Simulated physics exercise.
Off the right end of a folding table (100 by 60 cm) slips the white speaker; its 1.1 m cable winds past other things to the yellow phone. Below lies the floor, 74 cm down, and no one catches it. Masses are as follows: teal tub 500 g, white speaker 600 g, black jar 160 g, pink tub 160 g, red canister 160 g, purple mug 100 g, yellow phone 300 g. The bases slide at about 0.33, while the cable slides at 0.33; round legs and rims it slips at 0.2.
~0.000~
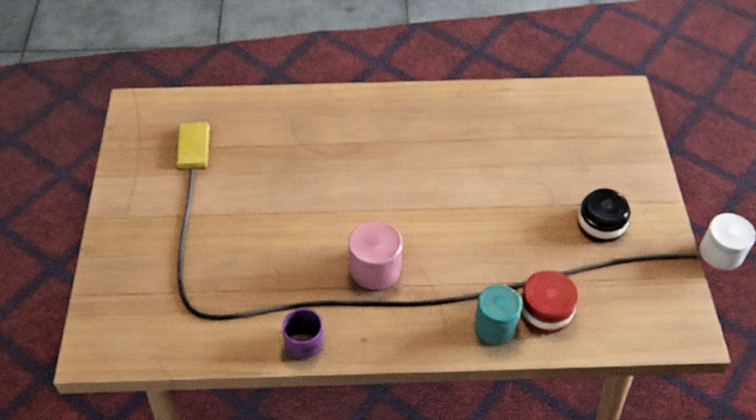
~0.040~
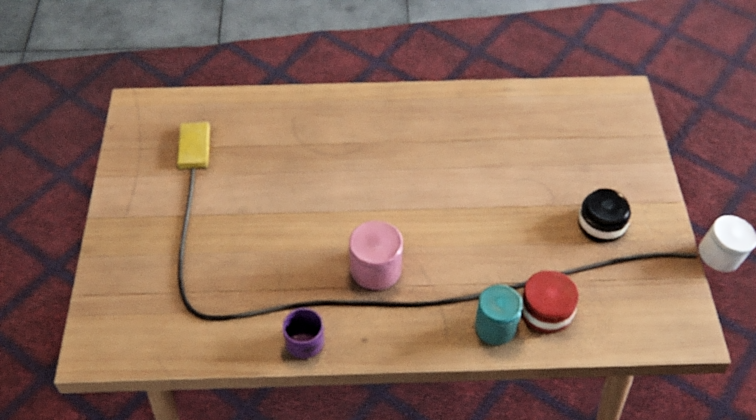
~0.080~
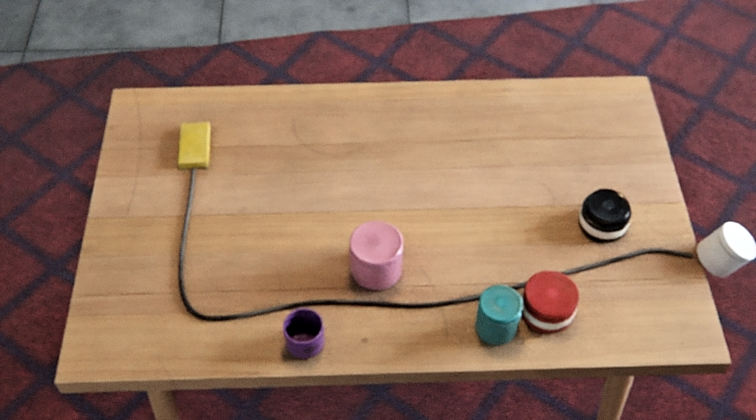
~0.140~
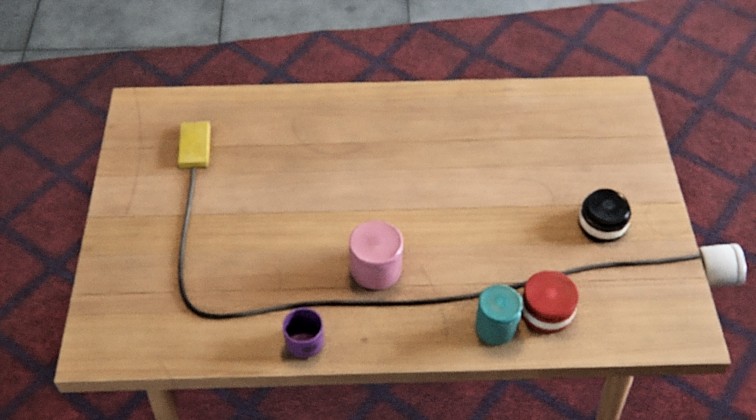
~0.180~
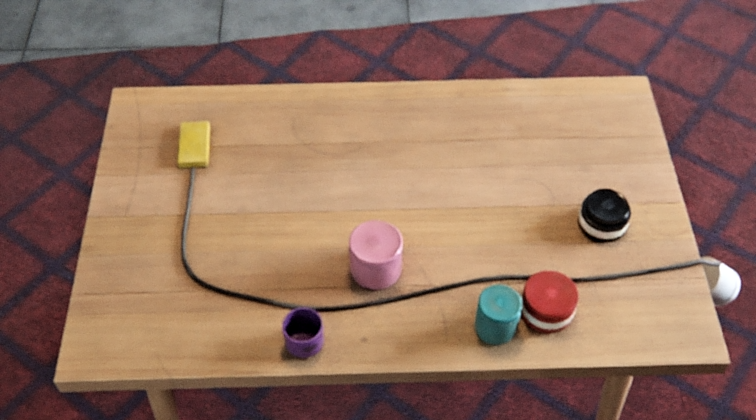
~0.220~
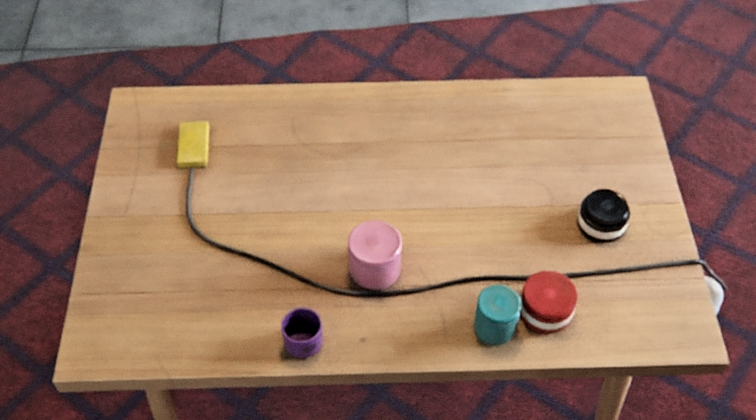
The clip shows a white object tipping and slipping down off a wooden table's right end, drawing the attached black cable rightward and straighter, while the yellow block and the tub, mug, jar and canisters stay in place.
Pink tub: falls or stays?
It does not stay.
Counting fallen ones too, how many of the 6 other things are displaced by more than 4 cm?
Count recorded: 2.
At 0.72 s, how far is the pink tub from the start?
The pink tub is roughly 45 cm out from where it began.
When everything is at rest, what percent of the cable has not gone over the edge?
About 15 %.
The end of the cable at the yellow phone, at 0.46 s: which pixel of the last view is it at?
Somewhere about (308, 191) in the final view.
At 0.5 s, the cable's tail end at (308, 191); pink tub 25 cm off its start, yellow phone 18 cm off its start, white speaker over the edge.
At 0.7 s, the cable's tail end at (509, 259); pink tub 47 cm off its start, yellow phone 54 cm off its start, white speaker over the edge.
At 1.0 s, the cable's tail end at (612, 288); pink tub over the edge, yellow phone 70 cm off its start at (582, 277), white speaker over the edge.
At 1.2 s, the cable's tail end at (624, 290); pink tub over the edge, yellow phone 72 cm off its start, white speaker over the edge.
At 2.4 s, the cable's tail end at (624, 290); pink tub over the edge, yellow phone 72 cm off its start at (593, 278), white speaker over the edge.
